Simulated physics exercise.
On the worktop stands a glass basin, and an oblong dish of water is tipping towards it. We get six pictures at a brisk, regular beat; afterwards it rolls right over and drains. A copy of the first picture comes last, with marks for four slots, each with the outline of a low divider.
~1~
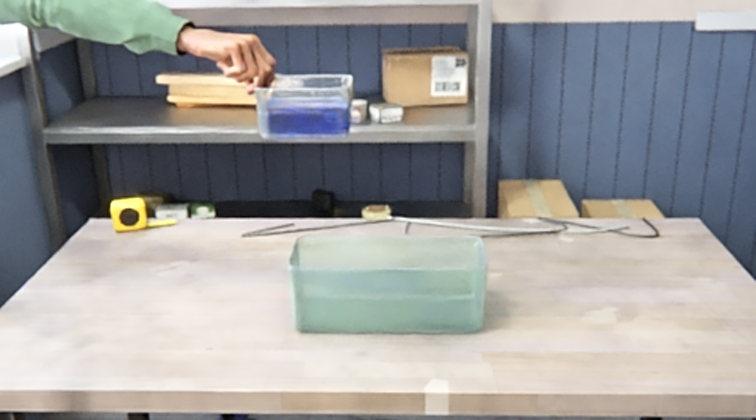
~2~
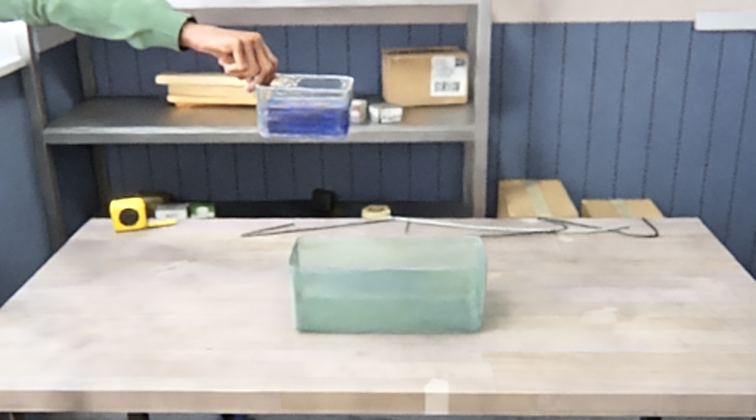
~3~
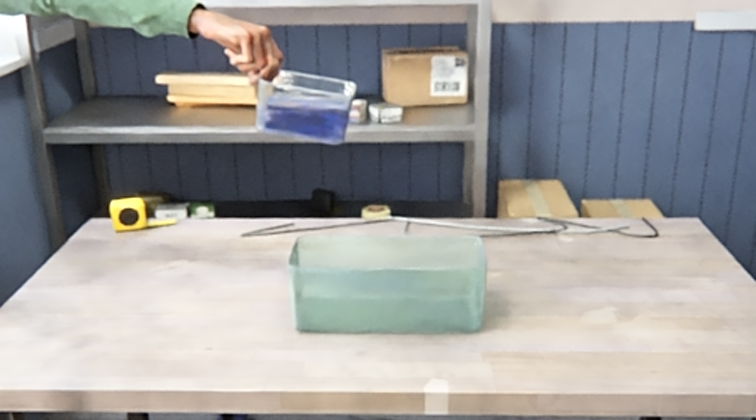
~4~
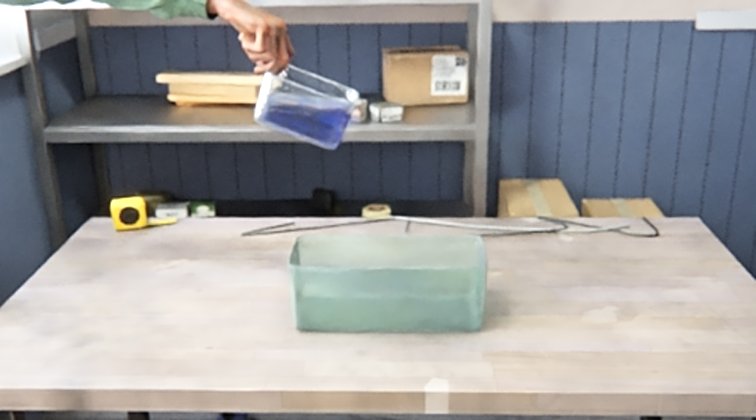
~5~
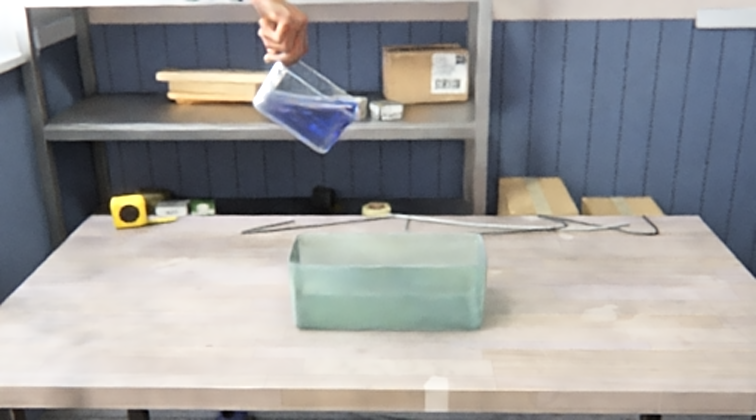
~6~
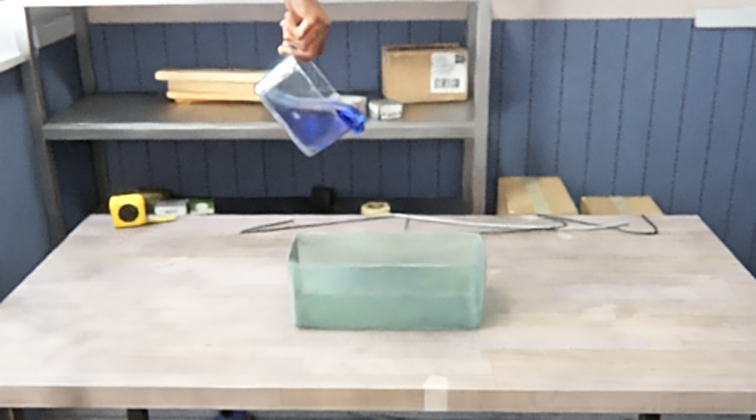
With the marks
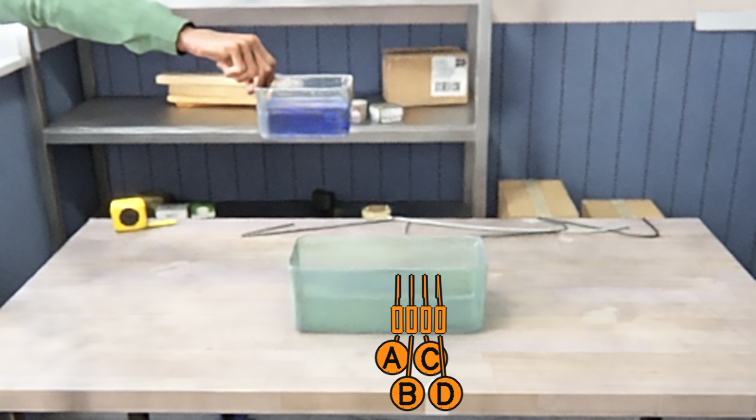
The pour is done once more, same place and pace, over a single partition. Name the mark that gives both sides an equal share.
A works best here.
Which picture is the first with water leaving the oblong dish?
In picture 6.
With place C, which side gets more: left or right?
More ends on the left.
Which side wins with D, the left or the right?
The left side.
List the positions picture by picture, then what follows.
The first picture shows upright, lip at (349, 81); basin from (294, 329) to (483, 330); nothing has left yet.
The second picture shows tipped about 3°, lip at (350, 83); nothing has left yet.
The third picture shows tipped about 10°, lip at (353, 89); nothing has left yet.
The fourth picture shows tipped about 22°, lip at (356, 98); nothing has left yet.
The fifth picture shows tipped about 37°, lip at (356, 109); nothing has left yet.
The sixth picture shows tipped about 54°, lip at (352, 122); water is over the lip, down to (360, 129).
In orange, A at (397, 336); B at (411, 336); C at (425, 336); D at (440, 336).
Choosing A, about 52 % ends left of the wall and 45 % right of it; 3 % is lost outside.
Choosing B, about 79 % ends left of the wall and 16 % right of it; 4 % is lost outside.
Choosing C, about 87 % ends left of the wall and 8 % right of it; 4 % is lost outside.
Choosing D, about 83 % ends left of the wall and 11 % right of it; 7 % is lost outside.
